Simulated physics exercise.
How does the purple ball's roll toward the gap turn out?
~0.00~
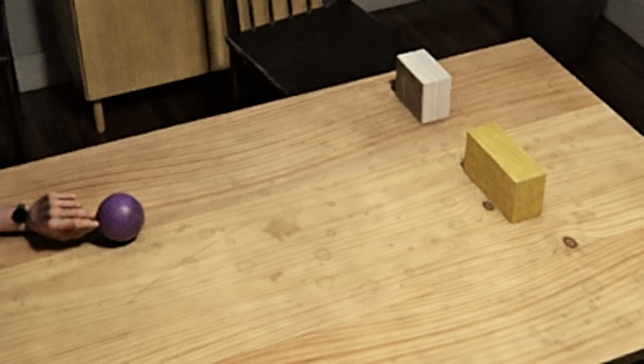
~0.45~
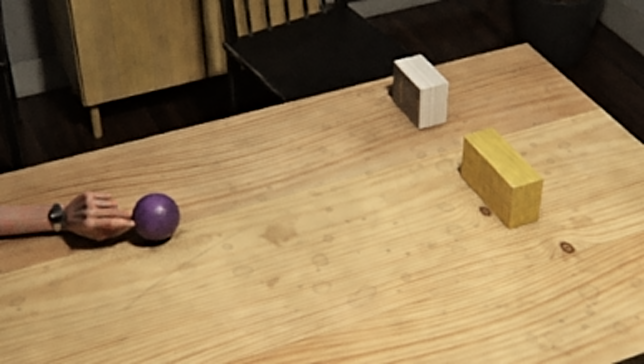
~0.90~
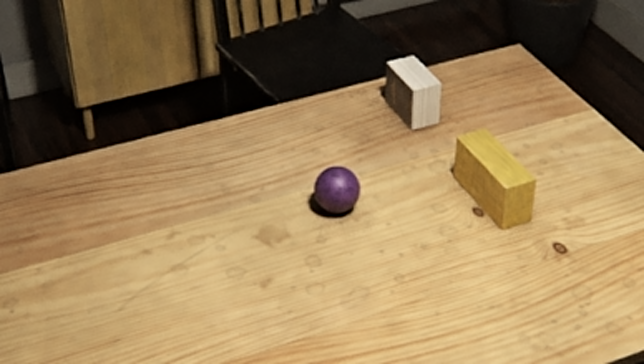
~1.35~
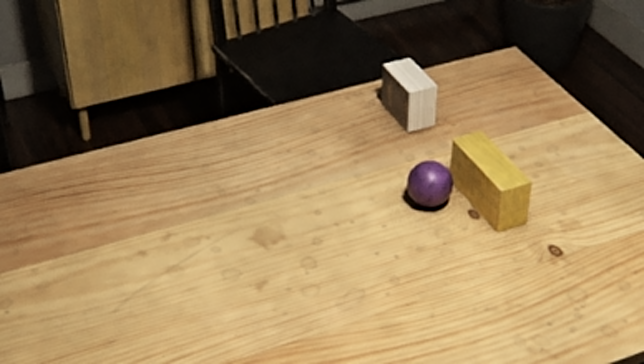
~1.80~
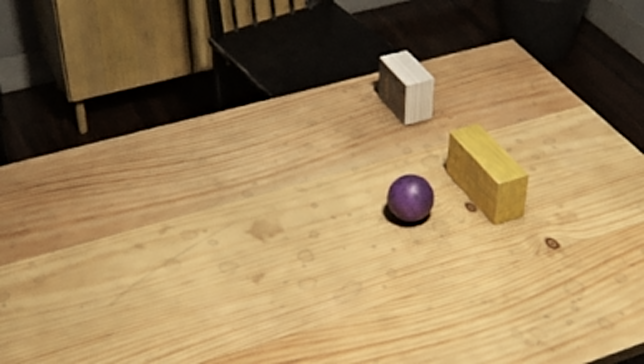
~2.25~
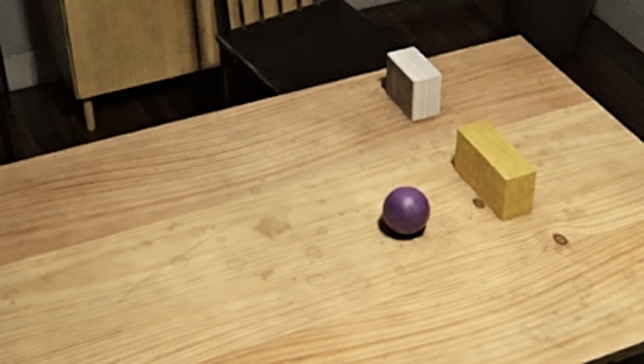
The purple ball does not get through. It bounces off the yellow block and moves back a little toward the lower left.
